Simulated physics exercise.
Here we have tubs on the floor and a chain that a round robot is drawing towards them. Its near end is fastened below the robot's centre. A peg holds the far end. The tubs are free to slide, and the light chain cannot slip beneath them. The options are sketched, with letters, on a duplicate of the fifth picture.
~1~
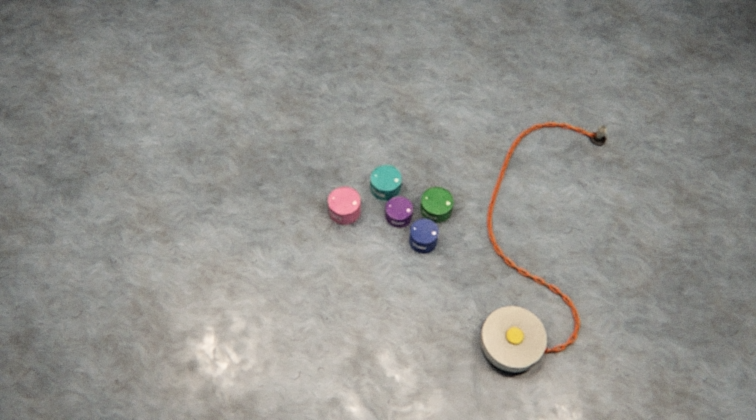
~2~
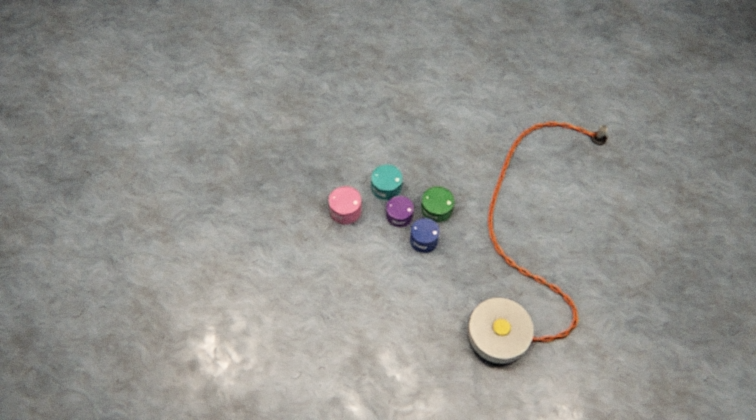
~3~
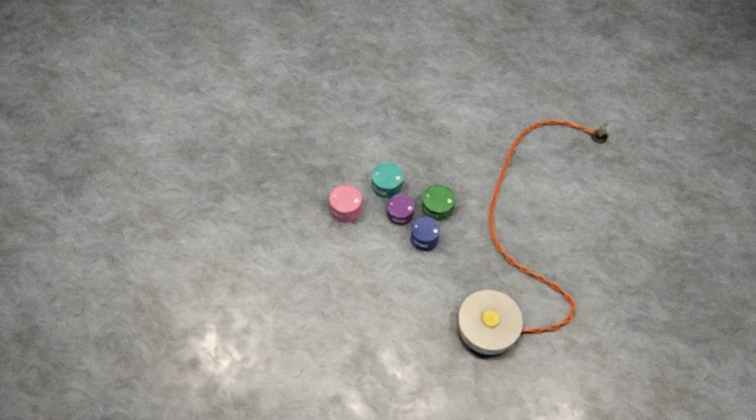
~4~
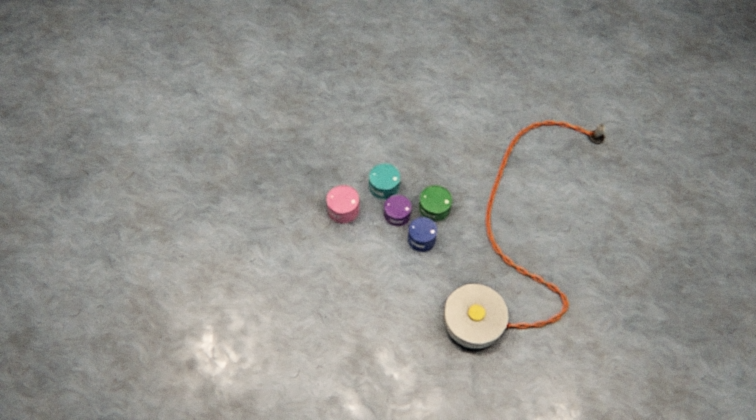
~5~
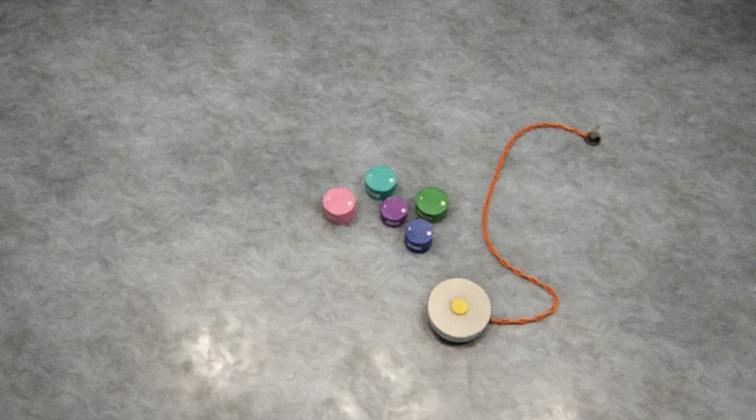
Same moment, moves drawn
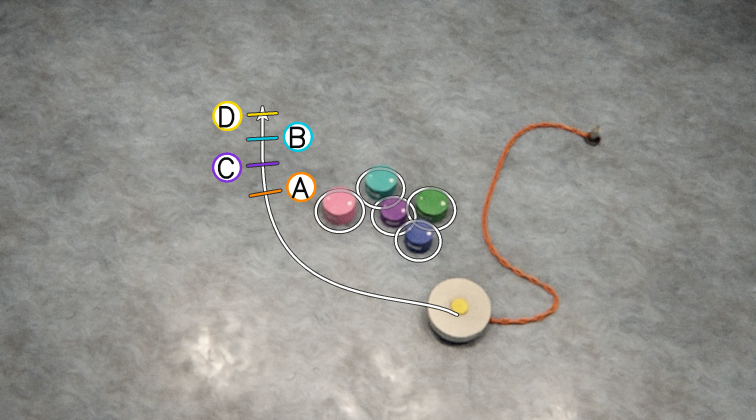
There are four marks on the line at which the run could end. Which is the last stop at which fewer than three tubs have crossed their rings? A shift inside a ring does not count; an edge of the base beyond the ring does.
It can go as far as C.
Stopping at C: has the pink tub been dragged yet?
By then, no.
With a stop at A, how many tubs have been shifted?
By then, none.
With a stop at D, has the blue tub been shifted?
Yes.
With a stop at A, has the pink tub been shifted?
By then, no.
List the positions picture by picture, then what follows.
In the first picture, green tub (437, 205); blue tub (424, 236); turquoise tub (386, 183).
In the second picture, robot (500, 331); pink tub (345, 205).
In the third picture, robot (489, 323); purple tub (401, 210).
In the fourth picture, robot (475, 317); blue tub (422, 234).
In the fifth picture, robot (458, 311); pink tub (340, 206); peg (595, 134); purple tub (394, 212).
On the copy, A at (266, 193); B at (262, 139); C at (263, 164); D at (263, 114); the route from (457, 315) via (287, 248) to (262, 107).
On C. First, robot (354, 286).
Then, robot (277, 229).
Finally, robot (262, 159); blue tub (415, 224); one over the rings.
By contrast, A is within the limit but short; B has three over the rings; D has five over the rings.
